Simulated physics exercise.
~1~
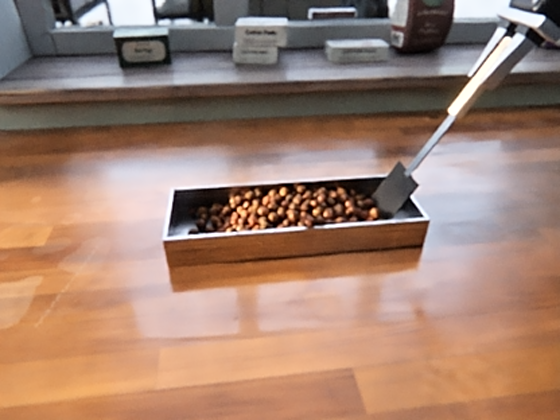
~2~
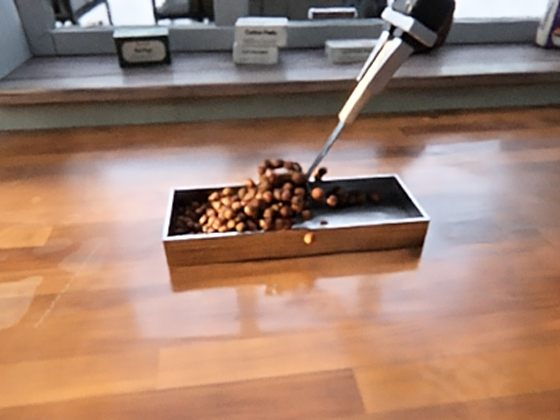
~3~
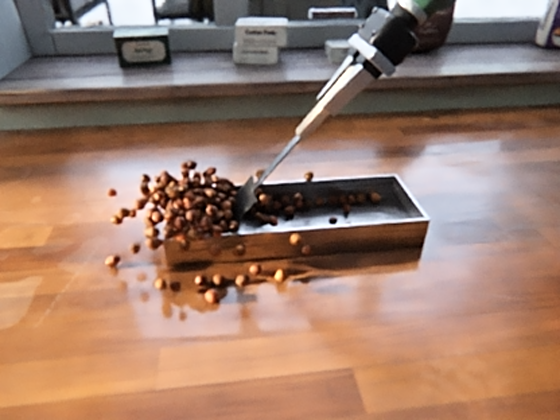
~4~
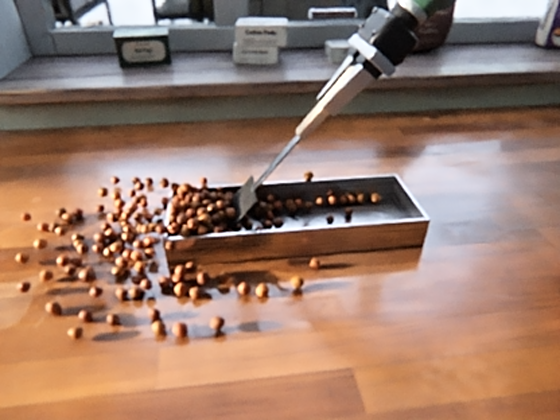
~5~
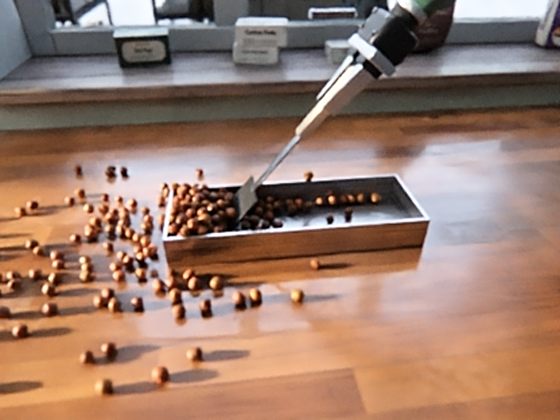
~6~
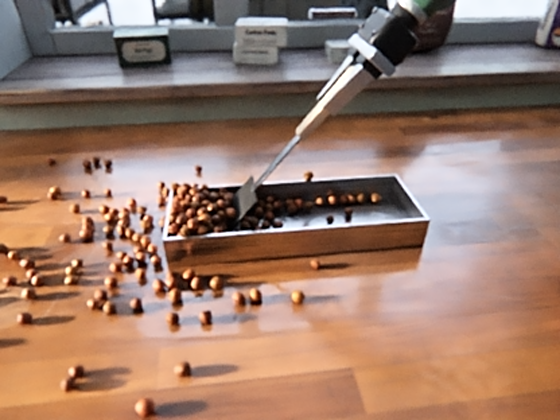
On a glossy wooden table in front of a windowsill, a robot arm holds a turner at the right end of a narrow roasting tin filled with hazelnuts. The arm sweeps the blade left through the tin, pushing the nuts into a tall heap. The blade tilts slightly and stops left of the middle, while the heap surges over the left end and near side. Hazelnuts spill and roll across the table toward the left and front. At the end, many lie scattered there, while most remain in the unmoved tin, bunched left of the still blade.
